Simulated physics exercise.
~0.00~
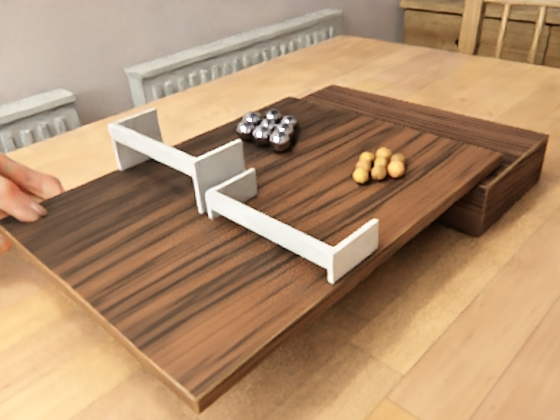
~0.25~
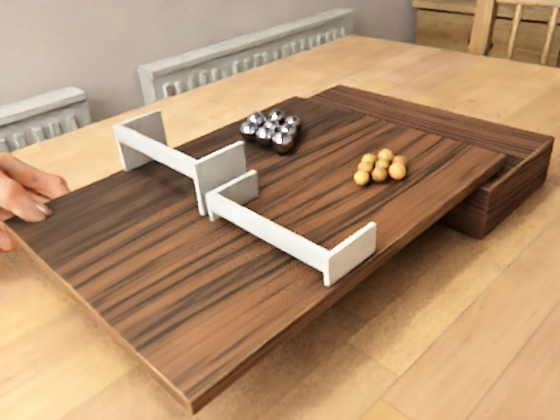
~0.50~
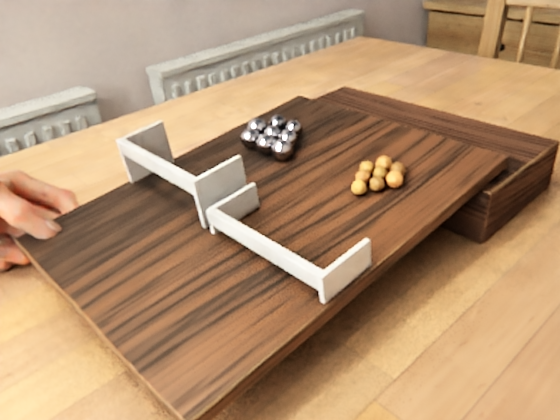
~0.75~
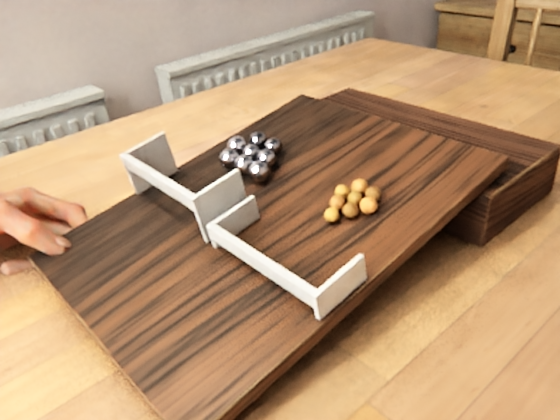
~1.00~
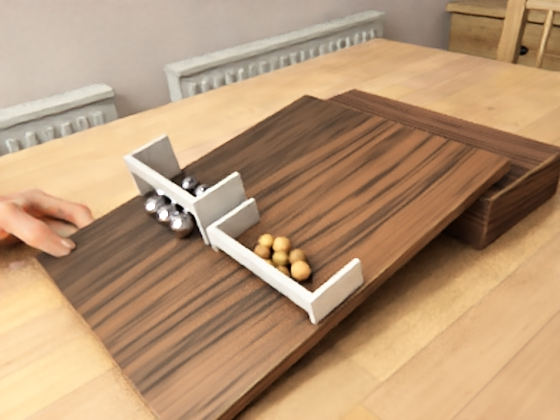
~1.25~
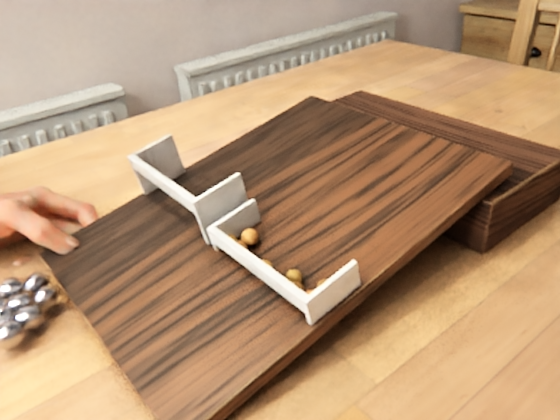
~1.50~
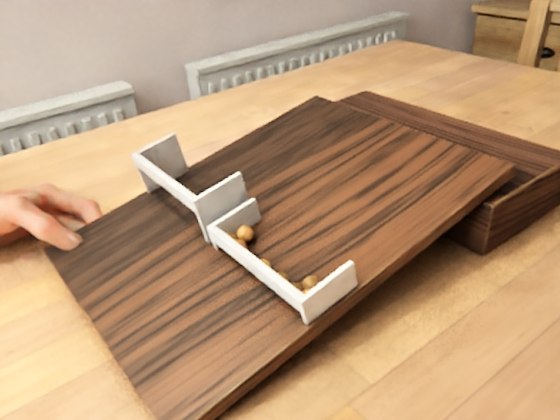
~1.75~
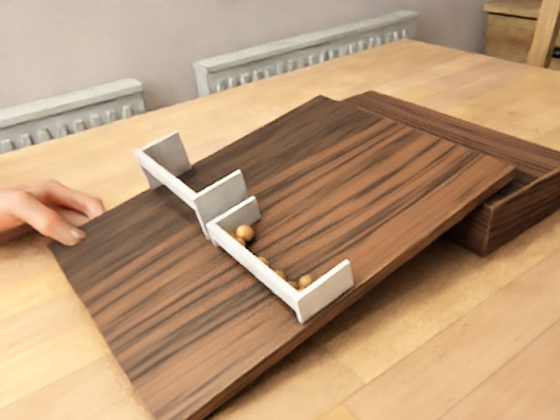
The video shows a hand lowering one end of a dark wooden board propped on a block, until silver balls and wooden balls roll down toward two white gates. The silver balls pass under theirs and off the board, while the wooden ones stay gathered behind theirs.
